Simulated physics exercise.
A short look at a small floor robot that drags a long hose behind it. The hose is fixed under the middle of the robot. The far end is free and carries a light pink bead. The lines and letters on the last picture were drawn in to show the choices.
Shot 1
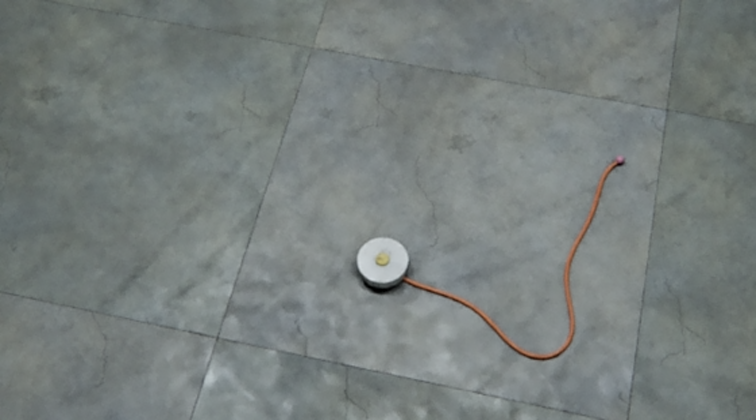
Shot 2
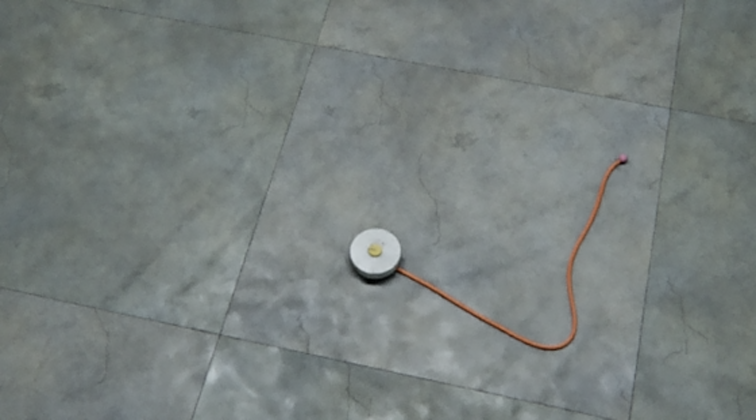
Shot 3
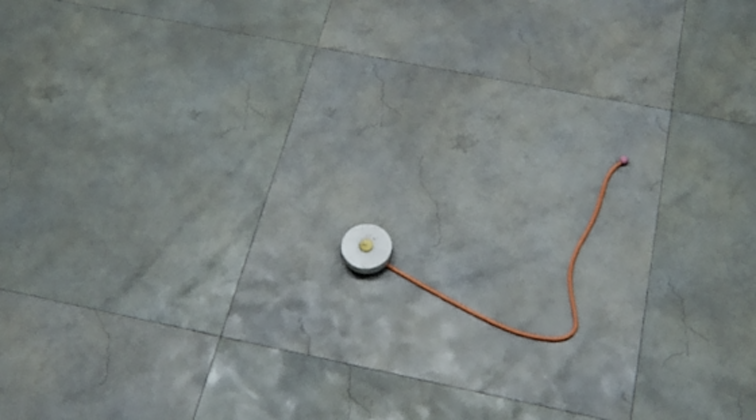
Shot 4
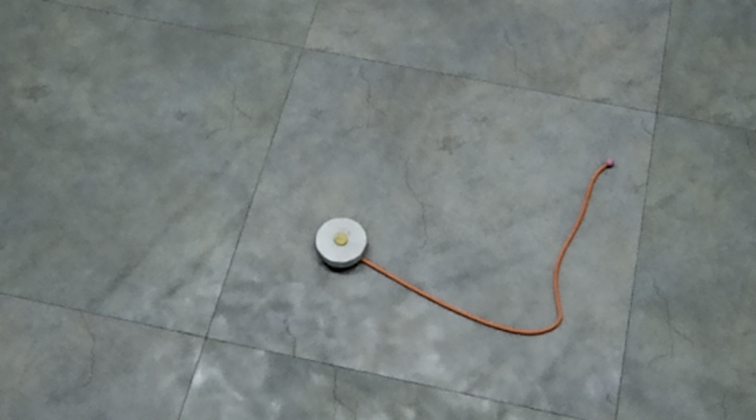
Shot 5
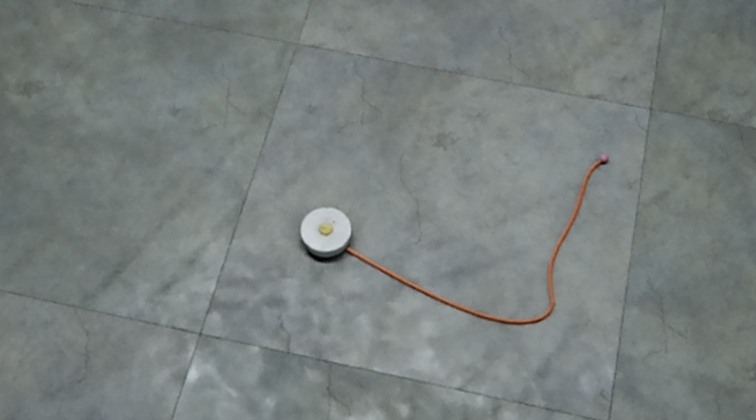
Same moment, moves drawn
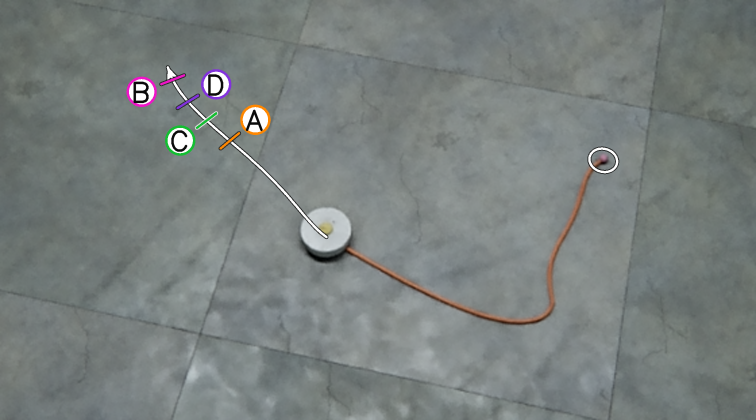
A small round robot creeps up and left across gray tiles, dragging an orange hose.
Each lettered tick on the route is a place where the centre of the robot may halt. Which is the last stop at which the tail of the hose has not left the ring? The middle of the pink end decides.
As far as tick A.
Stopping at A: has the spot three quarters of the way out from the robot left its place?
Yes.
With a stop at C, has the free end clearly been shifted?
Yes.
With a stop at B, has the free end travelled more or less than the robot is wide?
More.
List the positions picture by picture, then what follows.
The first picture shows robot (383, 263); free end (620, 160).
The second picture shows robot (376, 254); free end (623, 159).
The third picture shows robot (367, 250); free end (624, 160).
The fourth picture shows robot (341, 243); free end (610, 163).
The fifth picture shows robot (326, 233); free end (604, 159).
On the marked copy, A at (230, 141); B at (173, 80); C at (207, 121); D at (188, 102); the ring at (603, 160); the route from (327, 237) via (240, 150) to (168, 67).
Following A. Soon after the start, robot (292, 197), middle of the hose (487, 291), free end (604, 159).
Later, robot (259, 163), middle of the hose (452, 251), free end (603, 159).
In the end, robot (229, 136), middle of the hose (421, 219), free end (598, 163); the free end is still in its ring.
As for the rest, B drags the free end to (552, 191); C drags the free end to (590, 174); D drags the free end to (575, 185).
